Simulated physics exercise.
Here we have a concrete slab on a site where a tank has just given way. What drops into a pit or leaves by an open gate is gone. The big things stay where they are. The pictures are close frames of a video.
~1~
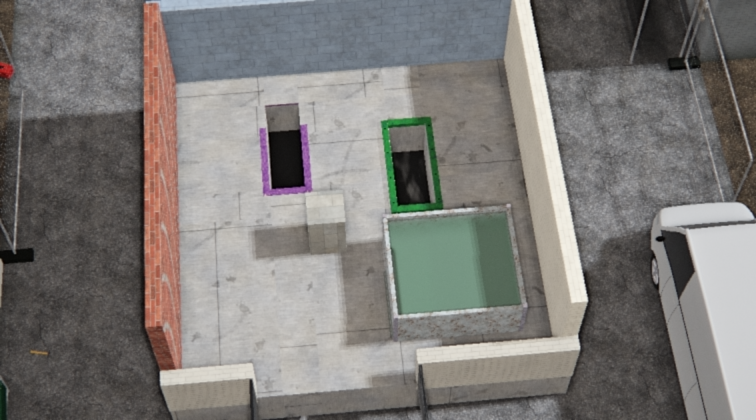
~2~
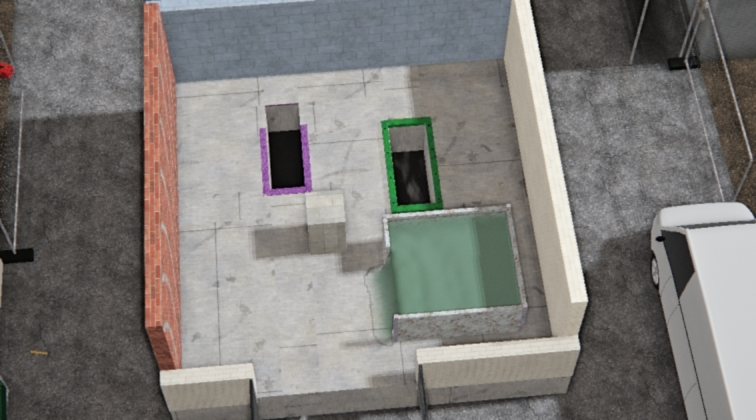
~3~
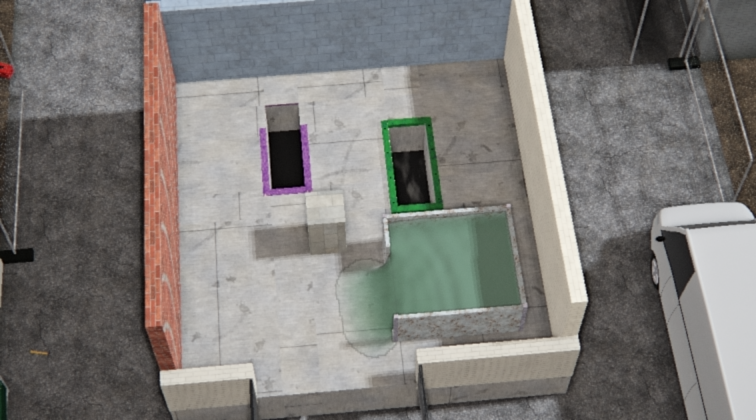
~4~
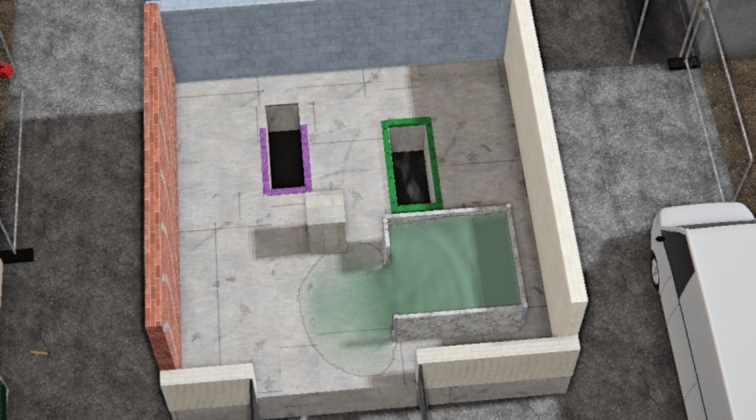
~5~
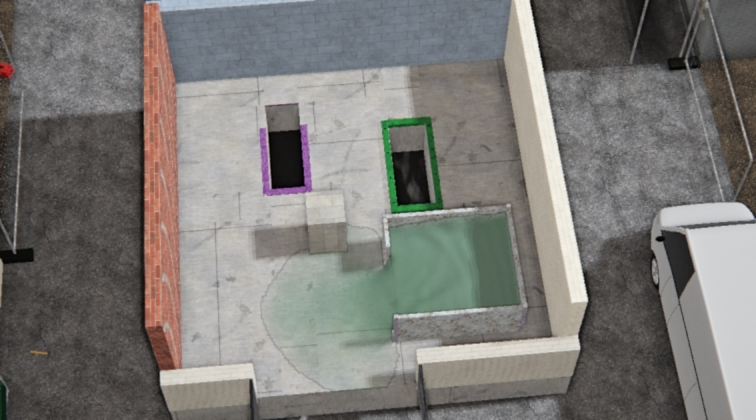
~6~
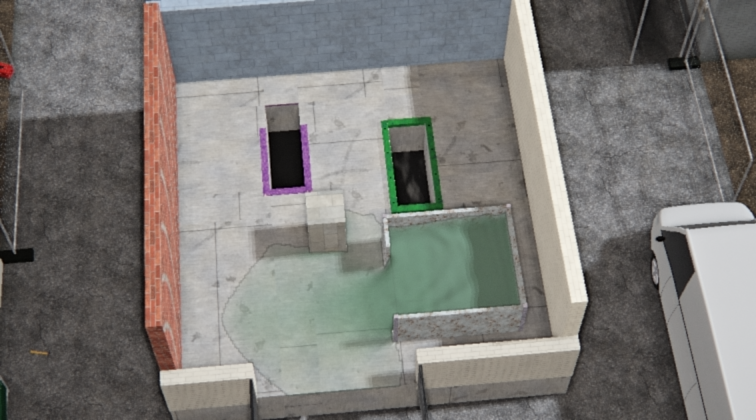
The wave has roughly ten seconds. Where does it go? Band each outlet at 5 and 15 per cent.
One by one: The gate takes more than 15 %; the purple pit takes more than 15 %; the green pit takes less than 5 %.
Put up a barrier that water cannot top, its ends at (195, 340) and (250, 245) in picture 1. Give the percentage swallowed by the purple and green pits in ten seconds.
In per cent: Purple 14, green 0.
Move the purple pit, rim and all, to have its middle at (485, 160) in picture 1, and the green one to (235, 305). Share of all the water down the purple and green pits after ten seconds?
Parts in a hundred: Purple 2, green 40.
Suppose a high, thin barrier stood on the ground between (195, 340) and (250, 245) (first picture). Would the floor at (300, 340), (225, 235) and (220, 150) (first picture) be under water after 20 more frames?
One after the other: Wet, covered, awash.
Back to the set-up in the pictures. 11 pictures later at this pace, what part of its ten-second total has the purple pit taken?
Some 0 per cent.
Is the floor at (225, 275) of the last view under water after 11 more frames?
Answer: Awash.
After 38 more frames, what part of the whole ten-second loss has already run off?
I make it 60 per cent.
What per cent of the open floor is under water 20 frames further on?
I make it 45 per cent.
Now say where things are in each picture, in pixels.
Still water in the water tank at (453, 263), in the first frame.
The front is at (391, 343), out from the gap at (393, 295), in the second frame.
Water pours out at (393, 297) and has run to (347, 273), in the third frame.
The front is at (304, 293), out from the gap at (393, 298), in the fourth frame.
The front is at (267, 303), out from the gap at (393, 298), in the fifth frame.
The front is at (231, 329), out from the gap at (393, 298), in the sixth frame.
A moment on, water covers 30 % of the floor; the gate 3 %, the purple pit 0 %, the green pit 0 %.
Next, water covers 35 % of the floor; the gate 9 %, the purple pit 0 %, the green pit 0 %.
Then, water covers 45 % of the floor; the gate 15 %, the purple pit 0 %, the green pit 0 %.
Later, water covers 65 % of the floor; the gate 26 %, the purple pit 8 %, the green pit 0 %.
In the end, water covers 75 % of the floor; the gate 34 %, the purple pit 20 %, the green pit 0 %.
